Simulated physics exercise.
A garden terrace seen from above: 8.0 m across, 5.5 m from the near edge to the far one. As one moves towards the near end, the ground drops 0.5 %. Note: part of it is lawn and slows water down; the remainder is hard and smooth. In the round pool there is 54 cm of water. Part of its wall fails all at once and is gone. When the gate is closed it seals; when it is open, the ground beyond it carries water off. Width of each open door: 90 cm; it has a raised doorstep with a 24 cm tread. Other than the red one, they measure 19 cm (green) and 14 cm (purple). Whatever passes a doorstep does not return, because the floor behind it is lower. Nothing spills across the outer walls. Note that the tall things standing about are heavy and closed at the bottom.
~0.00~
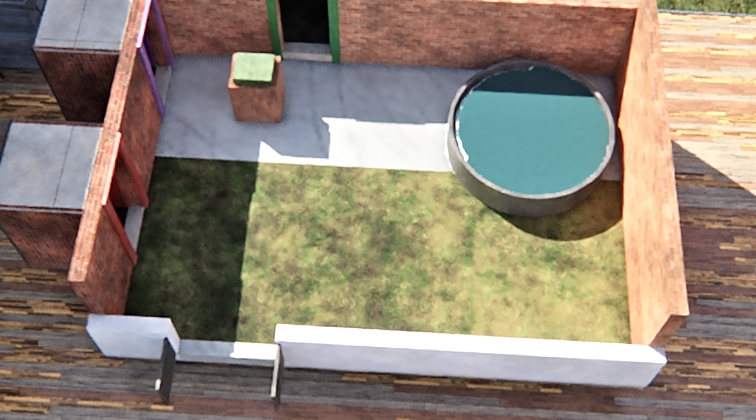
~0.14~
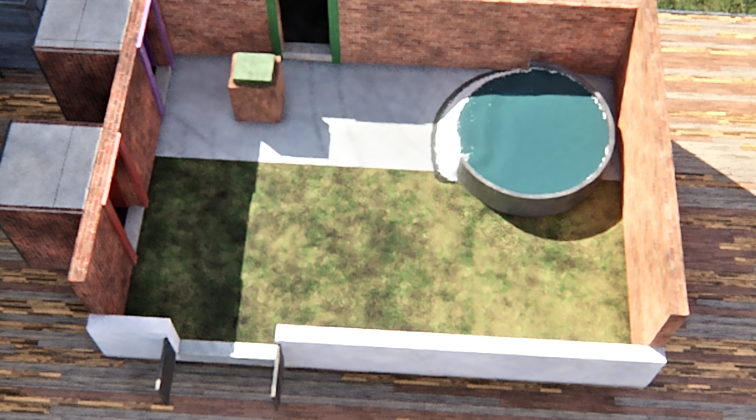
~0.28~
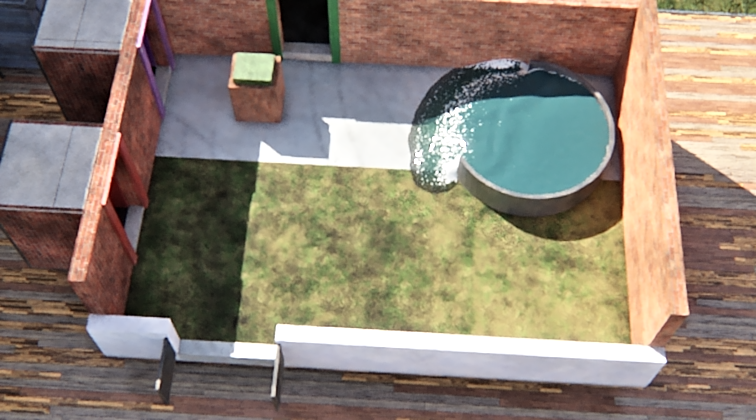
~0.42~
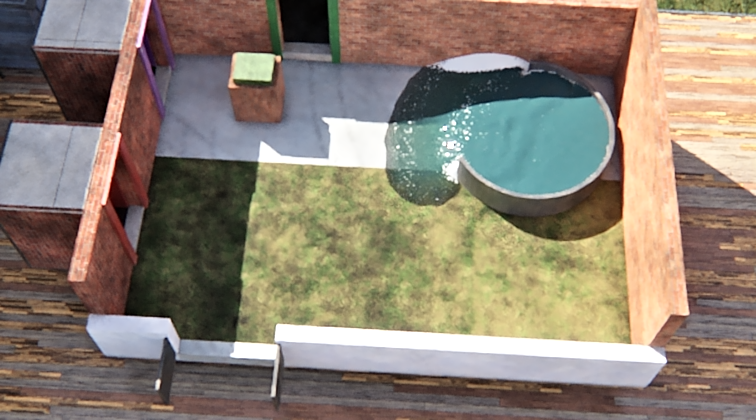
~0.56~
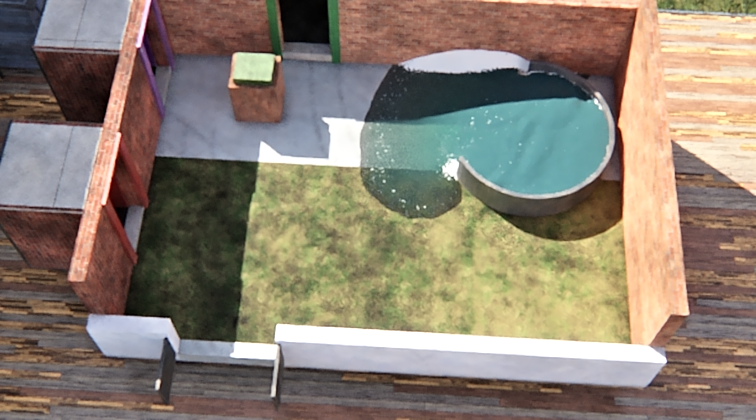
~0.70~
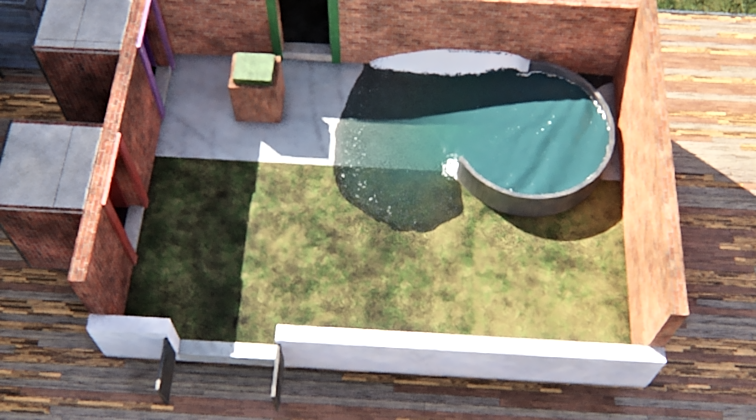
On a walled terrace, water bursts from the round pool's left side and spreads leftward.
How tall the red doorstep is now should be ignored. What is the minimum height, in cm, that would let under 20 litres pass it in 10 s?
The minimum is near 10 cm.
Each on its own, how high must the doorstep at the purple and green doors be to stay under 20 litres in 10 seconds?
About 23 cm at purple and about 13.0 cm at green.
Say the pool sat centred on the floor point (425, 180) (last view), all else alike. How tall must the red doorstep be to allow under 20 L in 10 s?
With that change, some 9.0 centimetres.
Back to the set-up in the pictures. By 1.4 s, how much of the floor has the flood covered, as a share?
Approximately 30 % of the floor.
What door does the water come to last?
Last of all is the red door.
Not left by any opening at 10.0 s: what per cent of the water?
Around 82 in a hundred parts remain.
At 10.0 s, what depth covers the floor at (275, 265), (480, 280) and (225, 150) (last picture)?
8, 5 and 5 cm, respectively.
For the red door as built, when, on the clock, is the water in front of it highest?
Roughly 4.5 s.
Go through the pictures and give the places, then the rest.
In the first frame, the round pool at (531, 129) is whole and still, 54 cm deep; the red door at (126, 203) is dry.
In the second frame, water pours out at (462, 106) and has run 0.3 m, to (441, 176); about 8 cm deep outside, 54 cm at the back.
In the third frame, the gap is at (461, 107), the front 0.7 m out at (420, 181); the back of the round pool holds 54 cm.
In the fourth frame, the gap is at (461, 107), the front 1.1 m out at (395, 183); the back of the round pool holds 54 cm.
In the fifth frame, the gap is at (461, 108), the front 1.5 m out at (367, 178); the back of the round pool holds 54 cm.
In the sixth frame, water pours out at (461, 108) and has run 2.0 m, to (339, 171); about 5 cm deep outside, 53 cm at the back; 3.5 m in a straight line remain to the red door at (126, 203).
After 1.4 s water covers 30 % of the floor, deepest (33 cm) near (500, 74); it has not reached the red door.
After 3.0 s water covers 55 % of the floor, deepest (35 cm) near (175, 57); it has not reached the red door.
After 10.0 s water covers 100 % of the floor, deepest (10 cm) near (120, 335); 8 cm at the red door, 31 litres in over its 9 cm doorstep.
At the red door as built, the water arrived by 3.3 s and peaked near 15 cm at 4.4 s.
With a doorstep of 8.5 cm, 37 litres would have come in within the 10 s; with 11.5 cm, 10 litres. So under 20 litres takes about 10 cm.
